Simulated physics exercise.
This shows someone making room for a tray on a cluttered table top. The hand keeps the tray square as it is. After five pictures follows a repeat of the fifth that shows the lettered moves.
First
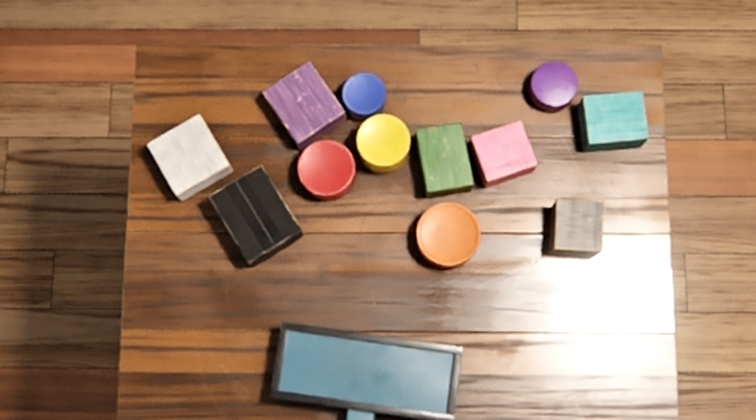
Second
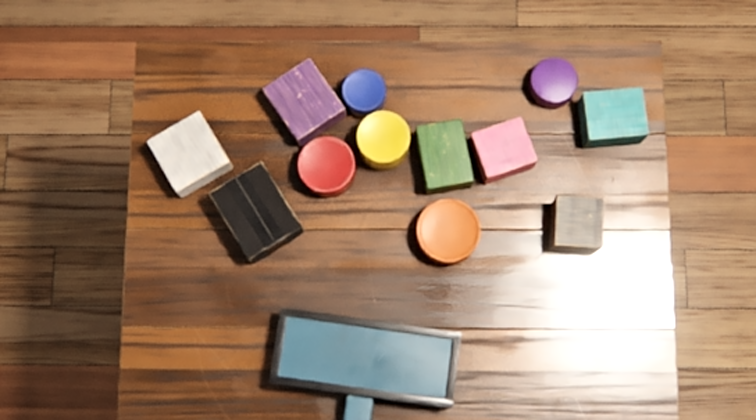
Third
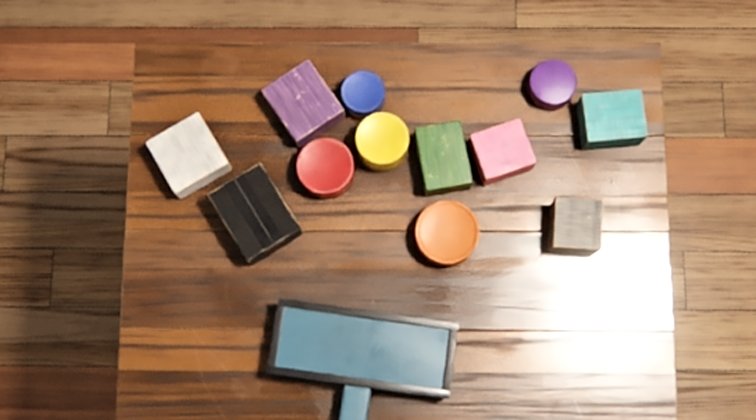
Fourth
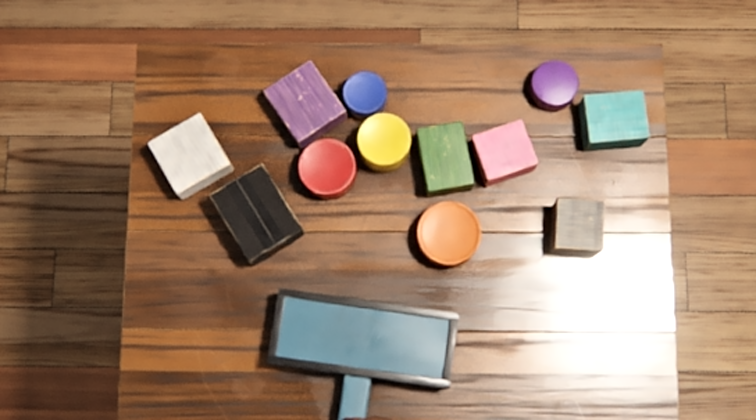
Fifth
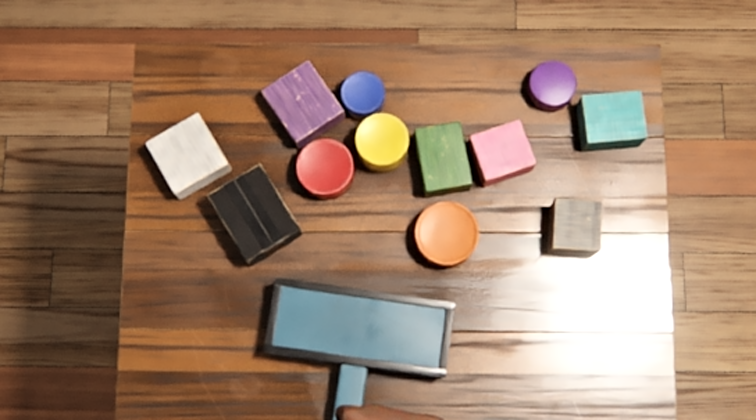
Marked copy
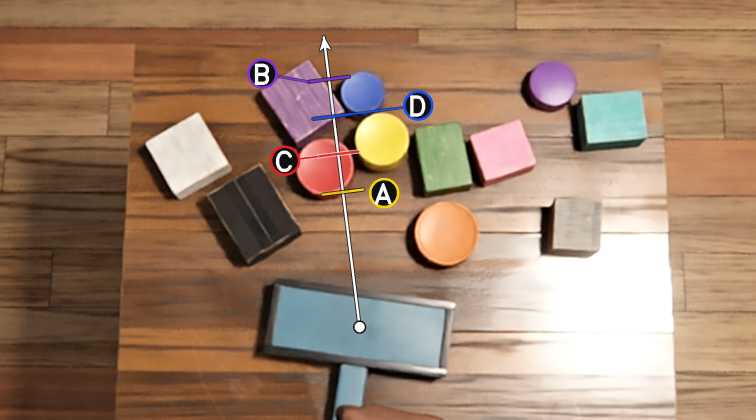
On a wooden table top scattered with colourful blocks and round pieces, a blue tray with a handle slid slowly a short way up from the bottom edge, and a hand appeared below, while everything else stayed still.
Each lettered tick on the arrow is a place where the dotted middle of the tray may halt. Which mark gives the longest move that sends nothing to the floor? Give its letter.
Mark C.
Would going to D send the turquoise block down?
No.
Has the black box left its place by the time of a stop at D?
By then, yes.
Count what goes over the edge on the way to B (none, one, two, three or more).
Three or more.
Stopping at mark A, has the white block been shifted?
Yes.
On the marked copy, A at (343, 192); B at (329, 79); C at (338, 154); D at (333, 116); the arrow from (360, 327) to (324, 38); the white dot at (360, 327).
With C. Early on, tray (352, 265); white block (184, 151); green block (443, 147).
Further on, tray (345, 201); white block (157, 136); green block (443, 86).
At the end, tray (339, 158); green block (449, 47); white block (145, 132); nothing has fallen.
As for the rest, A is safe but short; B drops the purple block, green block, blue jar, red jar and yellow jar; D drops the green block and blue jar.
